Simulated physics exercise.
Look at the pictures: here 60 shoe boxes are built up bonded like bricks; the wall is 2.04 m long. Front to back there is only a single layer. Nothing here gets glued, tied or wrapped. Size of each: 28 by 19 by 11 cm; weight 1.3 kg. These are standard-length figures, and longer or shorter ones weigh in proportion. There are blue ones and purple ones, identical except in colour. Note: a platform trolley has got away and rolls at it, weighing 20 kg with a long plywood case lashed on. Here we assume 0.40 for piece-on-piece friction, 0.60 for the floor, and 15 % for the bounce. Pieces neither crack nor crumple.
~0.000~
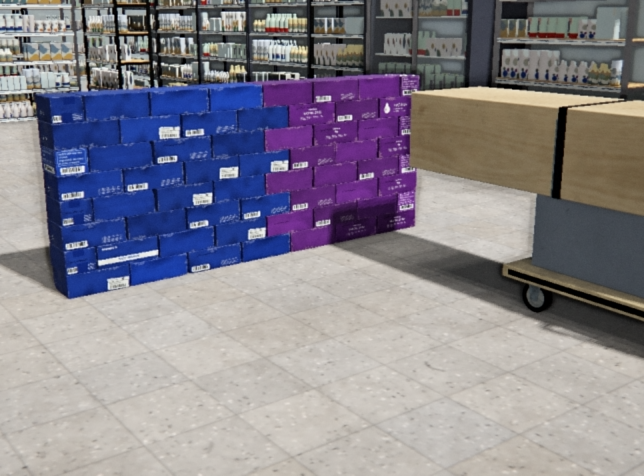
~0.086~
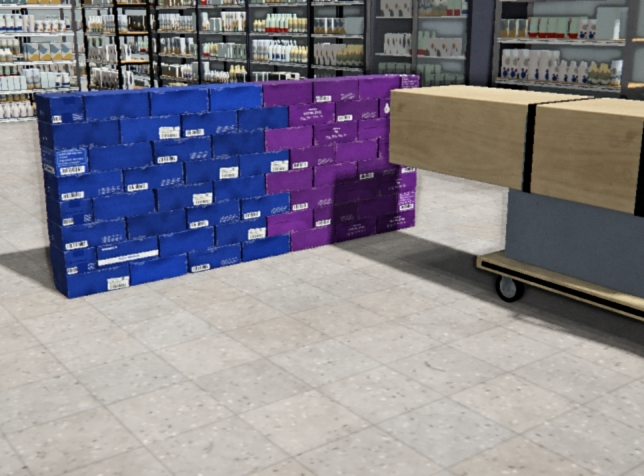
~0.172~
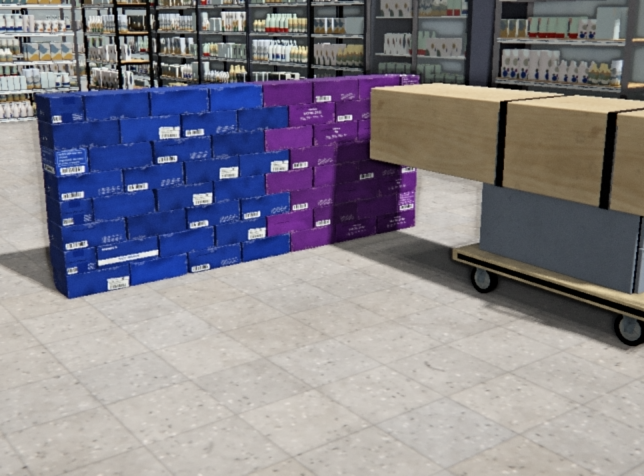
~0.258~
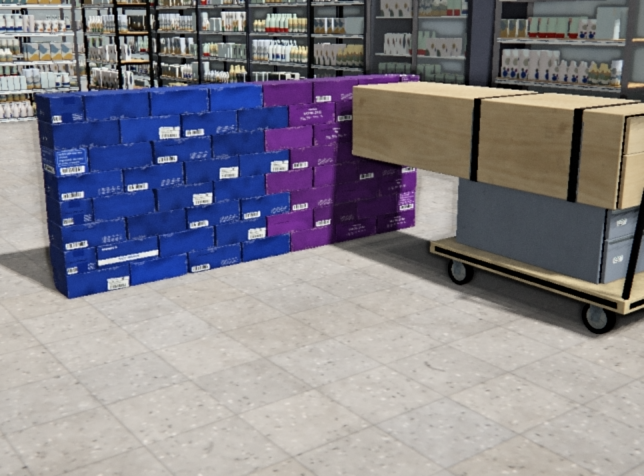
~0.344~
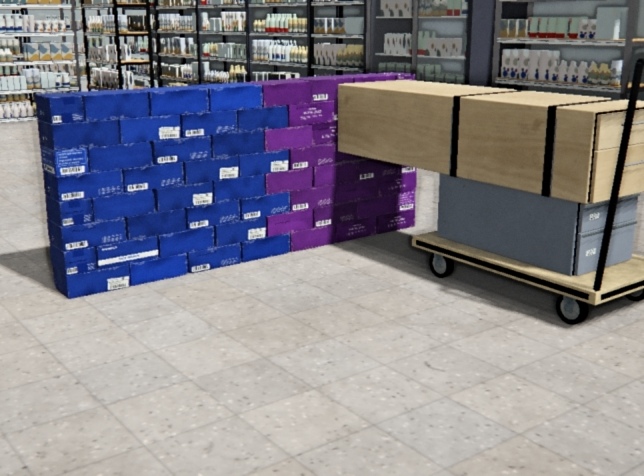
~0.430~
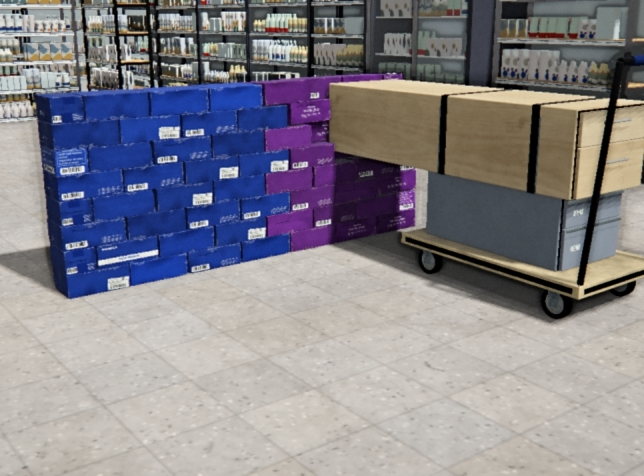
In a shop, a loaded platform trolley rolls left into the purple end of stacked boxes.
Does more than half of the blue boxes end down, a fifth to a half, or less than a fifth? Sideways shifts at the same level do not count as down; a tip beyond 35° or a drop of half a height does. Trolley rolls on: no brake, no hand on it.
Less than a fifth of them end down.
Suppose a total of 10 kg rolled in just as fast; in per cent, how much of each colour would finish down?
You'd get blue at 0 and purple at 40 per cent down.
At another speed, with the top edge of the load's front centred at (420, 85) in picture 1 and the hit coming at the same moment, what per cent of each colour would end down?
Blue 0%, purple 40%.
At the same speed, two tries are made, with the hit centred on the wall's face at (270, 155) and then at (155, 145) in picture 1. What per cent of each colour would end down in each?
First try then second: Blue 30 and 50, purple 30 and 0 per cent.
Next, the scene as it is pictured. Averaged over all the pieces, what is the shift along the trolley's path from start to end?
Average: Roughly 15 cm.
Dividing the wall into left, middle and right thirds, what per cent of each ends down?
Left third 0 percent, middle third 10 percent, right third 60 percent.
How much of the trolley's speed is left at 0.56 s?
Speed: Around 0.6 m/s.
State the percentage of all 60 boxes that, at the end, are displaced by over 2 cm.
Shifted fraction is 30 per cent.
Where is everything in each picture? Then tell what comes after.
In the first frame (places mark the middle of the side facing us), load (419, 116) 52 cm short of the wall; top blue box (181, 102); top purple box (410, 86); nothing disturbed.
Load (398, 113) 38 cm short of the wall; top blue box (181, 102), in the second frame.
Load (378, 111) 23 cm short of the wall; top blue box (181, 102), in the third frame.
Load (360, 108) 9 cm short of the wall; top blue box (181, 102), in the fourth frame.
Load (345, 106) 30 mm into the wall's line; top blue box (181, 102); 10 disturbed, none down, in the fifth frame.
Load (336, 105) 10 cm into the wall's line; top blue box (180, 102); 15 disturbed, none down, in the sixth frame.
After 0.56 s, load 19 cm past the wall's line, still rolling; none of the 32 blue boxes down (0 of 60 in all colours); top blue box unmoved; top purple box leaning 17°.
After 0.78 s, load 32 cm past the wall's line, still rolling; none of the 32 blue boxes down (12 of 60 in all colours); top blue box unmoved; top purple box leaning 66°, 29 cm lower.
After 1.10 s, load 48 cm past the wall's line, still rolling; none of the 32 blue boxes down (15 of 60 in all colours); top blue box unmoved; top purple box upside down.
At rest (2.1 s), load 65 cm past the wall's line, stopped; none of the 32 blue boxes down (15 of 60 in all colours); top blue box unmoved; top purple box upside down. That is 0 per cent. As the last picture would show them, middles, top blue box near (171, 100), top purple box near (285, 188).
